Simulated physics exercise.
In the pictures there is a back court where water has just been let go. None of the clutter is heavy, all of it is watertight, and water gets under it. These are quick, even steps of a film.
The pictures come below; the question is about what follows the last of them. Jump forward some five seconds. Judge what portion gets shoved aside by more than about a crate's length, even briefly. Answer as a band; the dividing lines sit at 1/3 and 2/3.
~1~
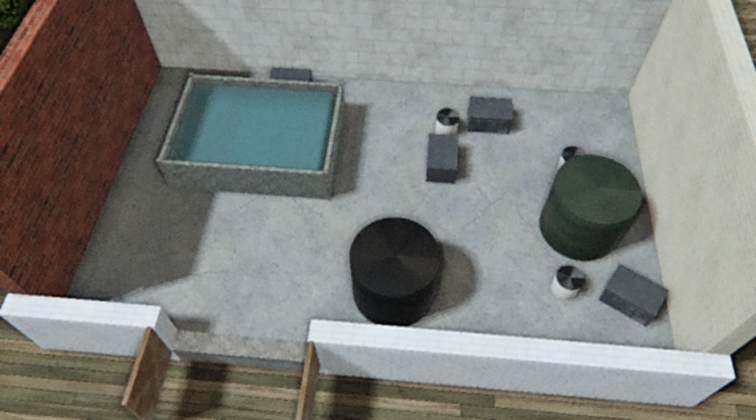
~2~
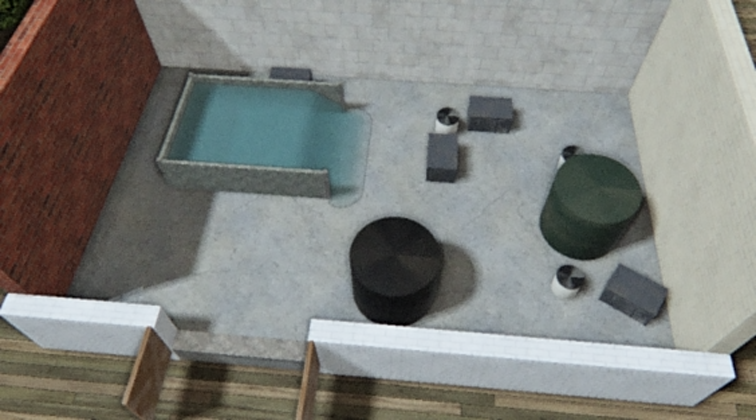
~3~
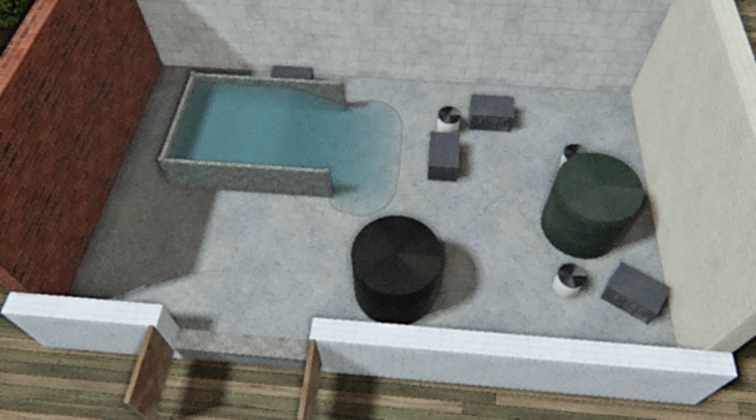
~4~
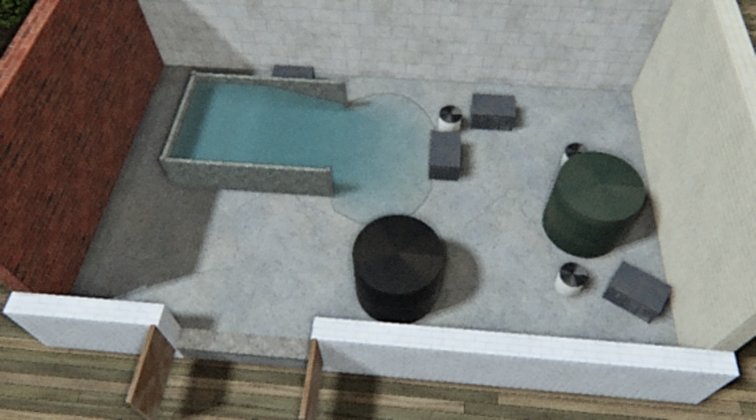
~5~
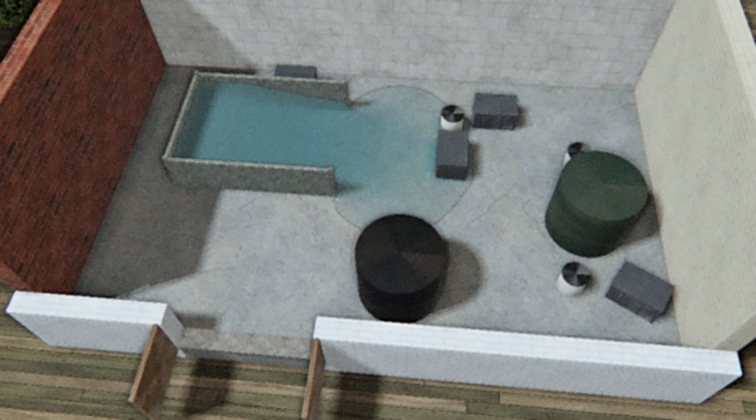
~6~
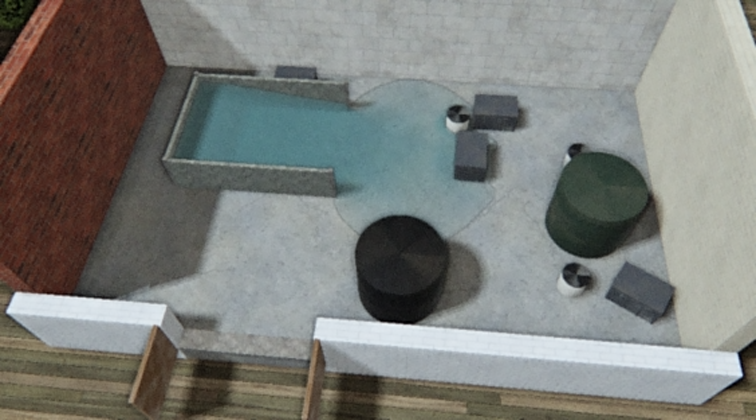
2/3 or more.
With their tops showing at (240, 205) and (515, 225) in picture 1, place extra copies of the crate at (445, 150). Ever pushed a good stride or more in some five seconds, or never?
Fell short, went the distance.
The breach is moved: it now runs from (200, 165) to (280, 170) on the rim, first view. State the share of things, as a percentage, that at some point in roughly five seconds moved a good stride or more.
I'd guess around 0 percent of them.
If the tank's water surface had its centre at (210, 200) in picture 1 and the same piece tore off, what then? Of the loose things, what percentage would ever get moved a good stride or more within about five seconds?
I'd put it close to 70 percent.
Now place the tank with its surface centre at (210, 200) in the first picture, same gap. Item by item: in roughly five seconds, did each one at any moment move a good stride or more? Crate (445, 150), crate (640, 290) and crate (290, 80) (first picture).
Item one travelled far enough, item two not displaced far, item three not displaced far.
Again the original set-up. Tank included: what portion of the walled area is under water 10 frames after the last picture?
55 %, give or take.
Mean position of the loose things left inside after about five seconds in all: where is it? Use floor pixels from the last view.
What remains is centred near (544, 202).
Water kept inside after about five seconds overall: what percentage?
By my count, 100 per cent.
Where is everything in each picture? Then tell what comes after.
In the first frame, a crate at (443, 151), on the bottom; a pail at (448, 116) rests on the ground; 0 of 7 have shifted.
In the second frame, a crate at (443, 151), on the bottom; a pail at (448, 116) rests on the ground; 0 of 7 have shifted.
In the third frame, a crate at (444, 149), on the bottom; a pail at (449, 114) rests on the ground; 0 of 7 have shifted.
In the fourth frame, a crate at (446, 148), on the bottom; a pail at (451, 114) rests on the ground; 0 of 7 have shifted.
In the fifth frame, a crate at (453, 148) rests on the ground, close to its start; a pail at (453, 113), on the bottom; 1 of 7 have shifted.
In the sixth frame, a crate at (472, 149) rests on the ground, a stride from its start; a pail at (459, 114), on the bottom, close to its start; 2 of 7 have shifted.
A moment on, 1 of 7 are well off their spots; 0 afloat.
Next, 4 of 7 are well off their spots; 2 afloat.
Later, 5 of 7 are well off their spots; 6 afloat.
In the end, 5 of 7 are well off their spots, and 6 have been at some point; 6 afloat.
